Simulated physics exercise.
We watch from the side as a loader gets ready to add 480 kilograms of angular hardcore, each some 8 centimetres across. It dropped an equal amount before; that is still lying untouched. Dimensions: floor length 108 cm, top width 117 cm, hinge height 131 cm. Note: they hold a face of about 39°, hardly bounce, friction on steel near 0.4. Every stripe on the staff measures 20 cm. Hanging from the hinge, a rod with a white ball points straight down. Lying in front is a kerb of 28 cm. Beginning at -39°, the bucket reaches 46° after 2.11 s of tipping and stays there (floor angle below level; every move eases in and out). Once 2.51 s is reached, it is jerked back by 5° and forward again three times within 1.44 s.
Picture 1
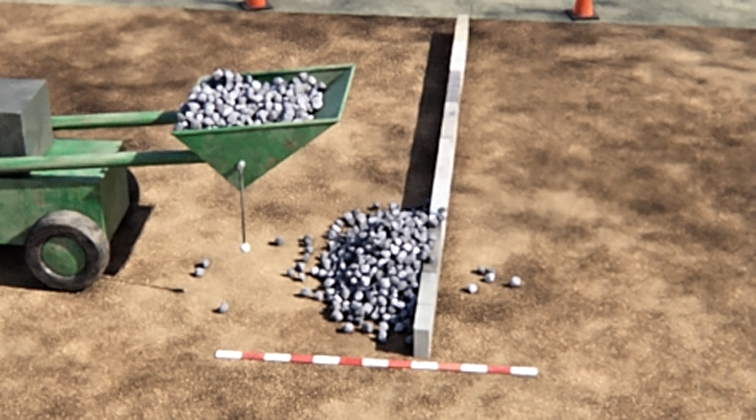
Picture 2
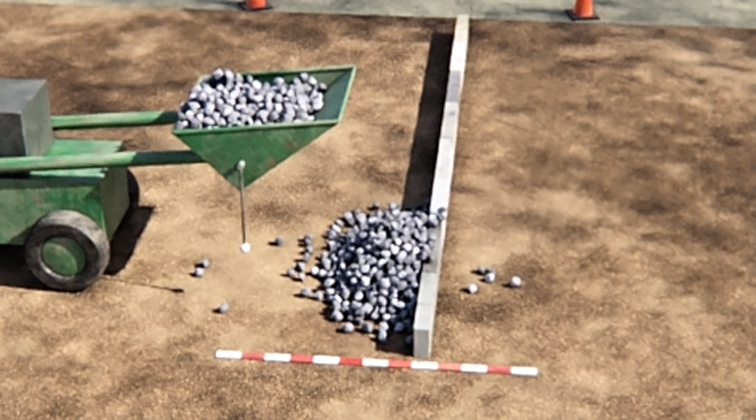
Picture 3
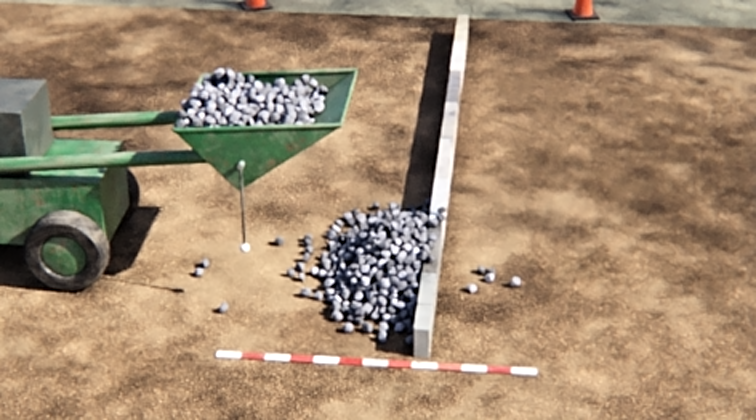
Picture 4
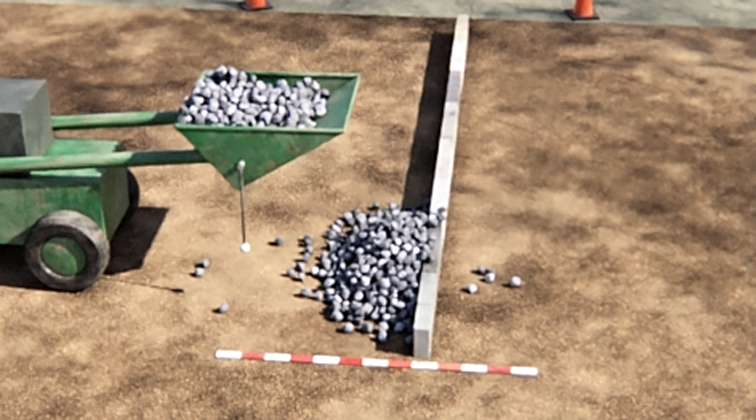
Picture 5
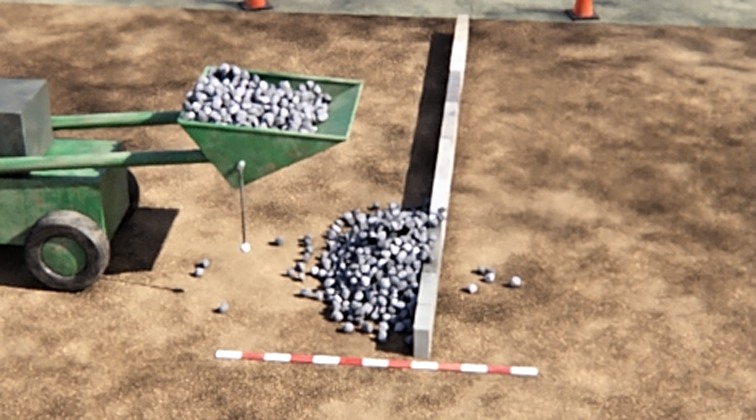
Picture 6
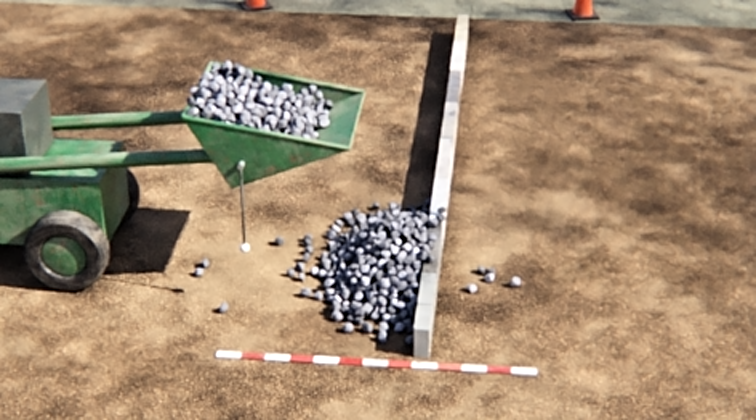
On bare ground, a green machine slowly tilts its stone-filled bucket downward to the right.
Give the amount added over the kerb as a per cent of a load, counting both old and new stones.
About 0 per cent of a load.
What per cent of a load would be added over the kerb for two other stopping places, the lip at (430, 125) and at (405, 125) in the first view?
The first would add around 65 per cent, the second around 20 per cent.
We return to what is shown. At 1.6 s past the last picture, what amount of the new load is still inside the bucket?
Estimate: 25 % remaining inside, roughly.
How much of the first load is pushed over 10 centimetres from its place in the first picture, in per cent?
Close to 0 in a hundred of them.
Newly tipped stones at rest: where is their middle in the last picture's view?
Their middle is at about (339, 254).
Then, 1.0 s after the last picture the floor is at 33°; in per cent of one load, 99 in the bucket, 101 on this side of the kerb, 1 over the kerb; the foremost stones are at (470, 259).
Then, 1.6 s after the last picture the floor is at 46°; in per cent of one load, 25 in the bucket, 175 on this side of the kerb, 1 over the kerb; the foremost stones are at (470, 259).
Then, 3.8 s after the last picture the floor is at 46°; in per cent of one load, 0 in the bucket, 200 on this side of the kerb, 1 over the kerb; the foremost stones are at (470, 259).
Then, 6.6 s after the last picture the floor is at 46°; in per cent of one load, 0 in the bucket, 200 on this side of the kerb, 1 over the kerb; the foremost stones are at (470, 259). Net gain over the kerb, 0.
